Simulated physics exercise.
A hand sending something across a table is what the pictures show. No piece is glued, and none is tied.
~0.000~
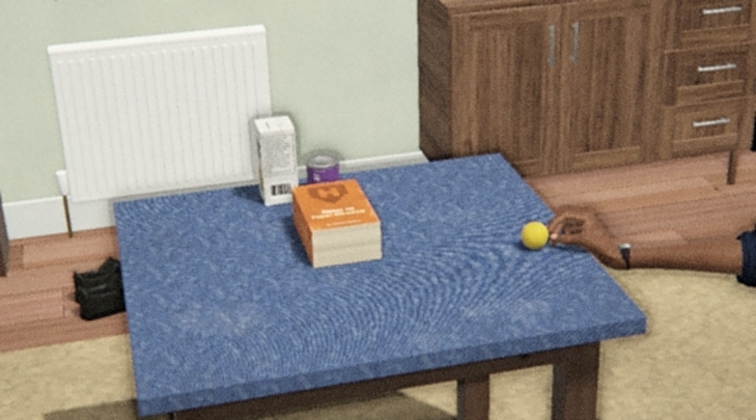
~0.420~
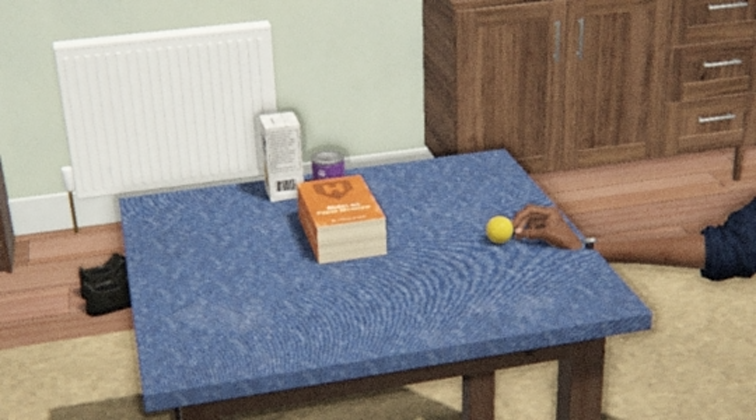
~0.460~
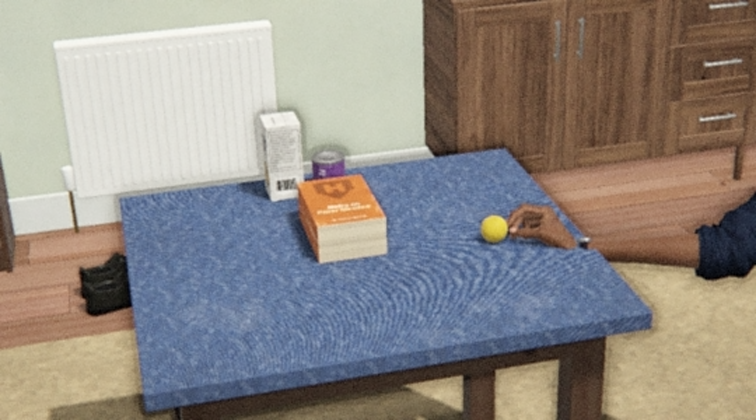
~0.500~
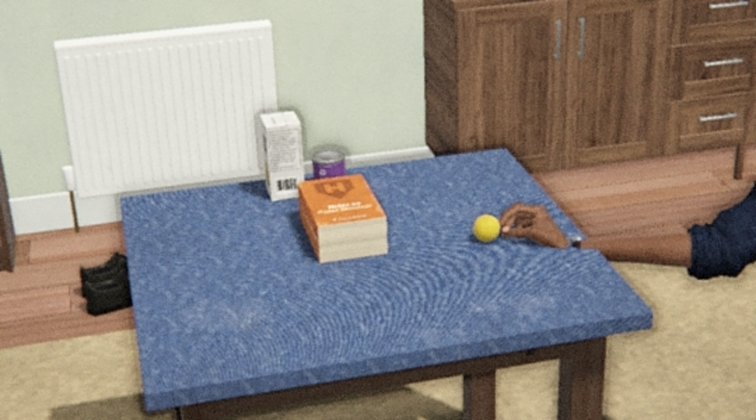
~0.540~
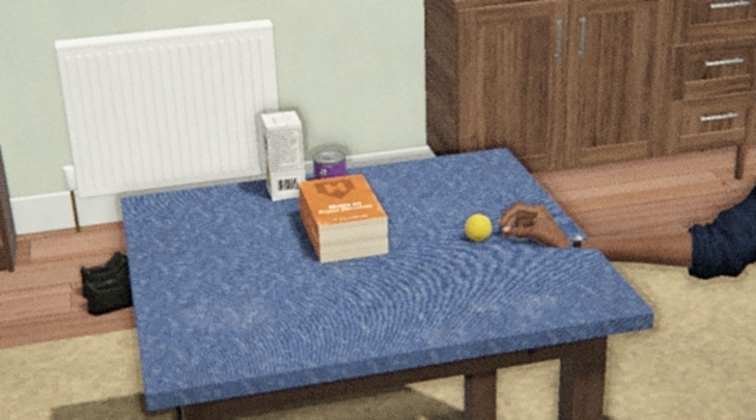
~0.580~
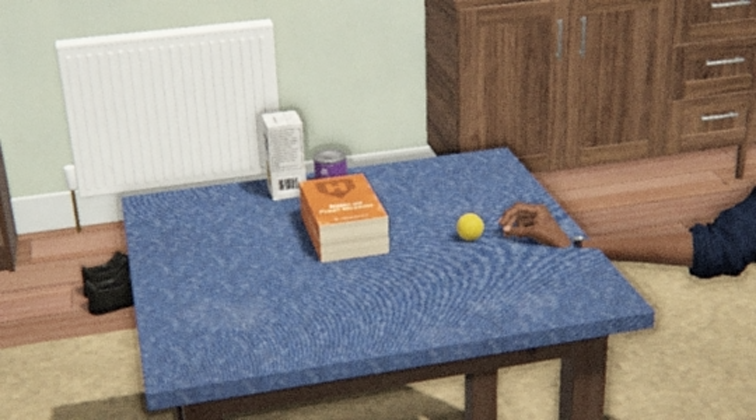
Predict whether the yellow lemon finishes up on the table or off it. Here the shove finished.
On the table.
After 0.68 s, yellow lemon shifted about its own width near (449, 226).
After 0.78 s, yellow lemon shifted well along near (429, 226).
After 0.88 s, yellow lemon shifted well along near (410, 225).
After 1.08 s, yellow lemon shifted well along near (394, 222).
In the end (1.8 s), moved from the start, yellow lemon. At the end, from the last picture's camera, yellow lemon near (395, 218).
